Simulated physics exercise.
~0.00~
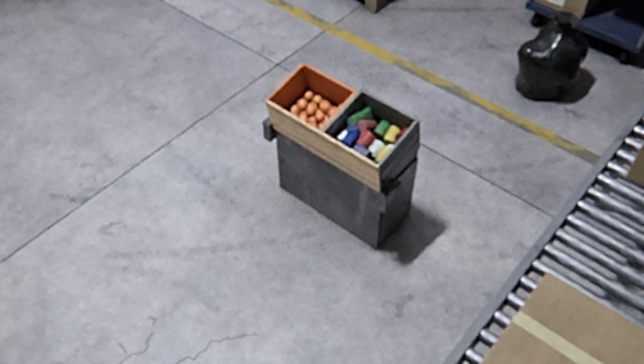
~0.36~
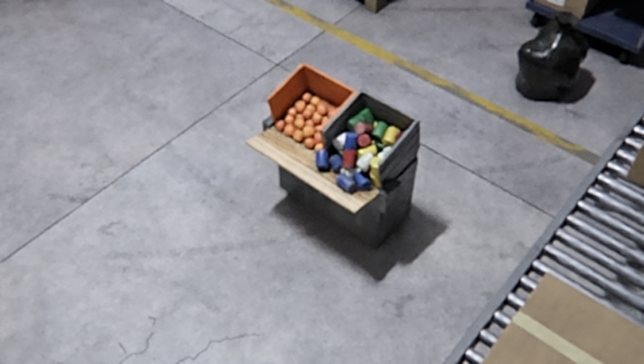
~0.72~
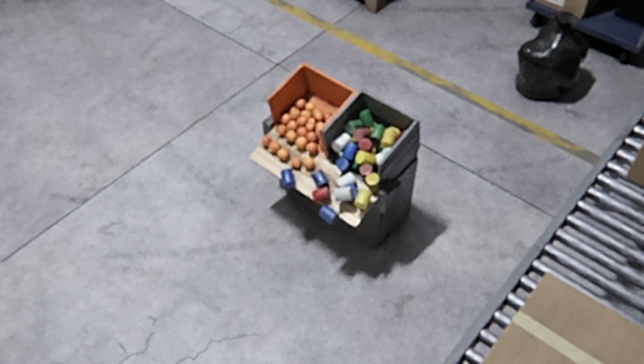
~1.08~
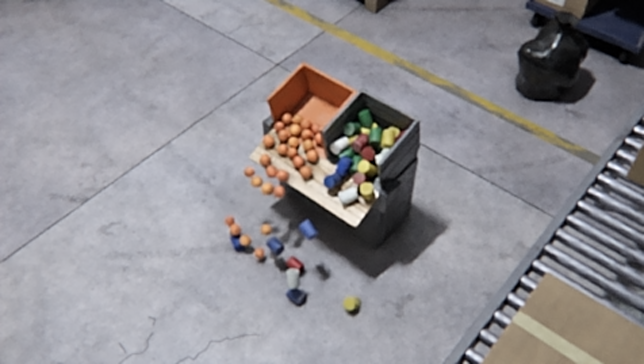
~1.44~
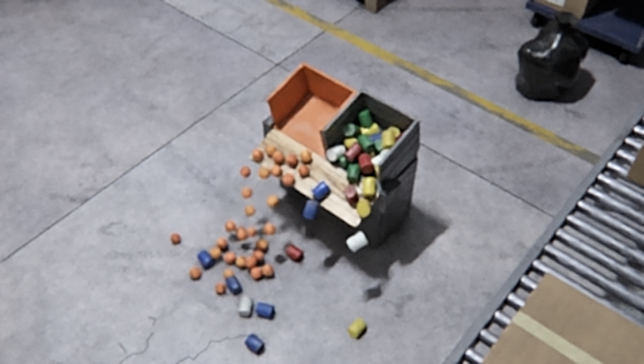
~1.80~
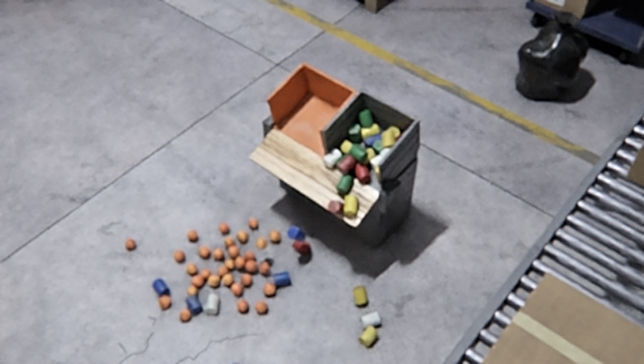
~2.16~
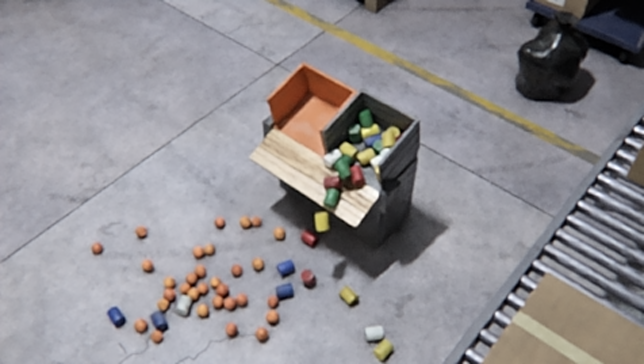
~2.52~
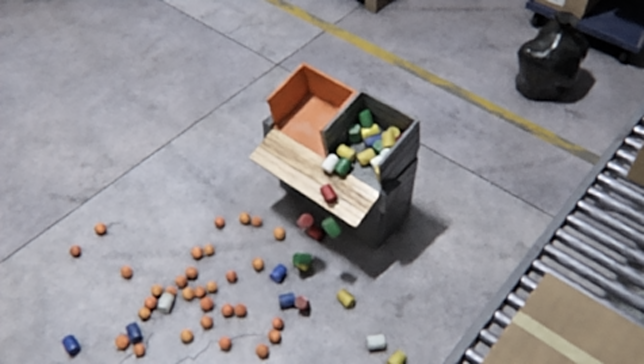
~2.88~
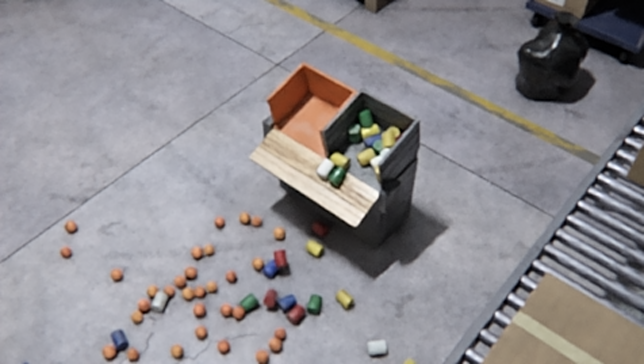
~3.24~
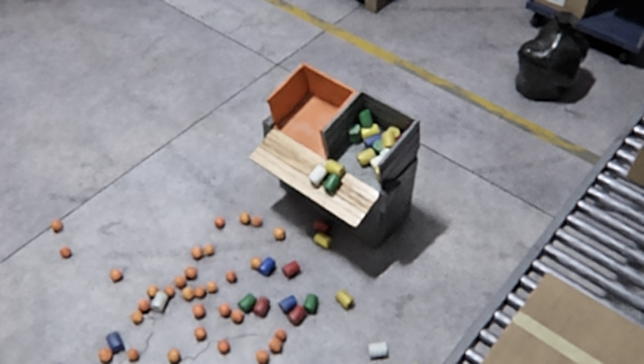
In this clip, a wooden flap drops open on a stand holding orange and grey hoppers, and oranges and colourful spice jars spill onto the concrete floor. The orange hopper empties completely, while some jars remain in the grey one and a few rest on the flap.
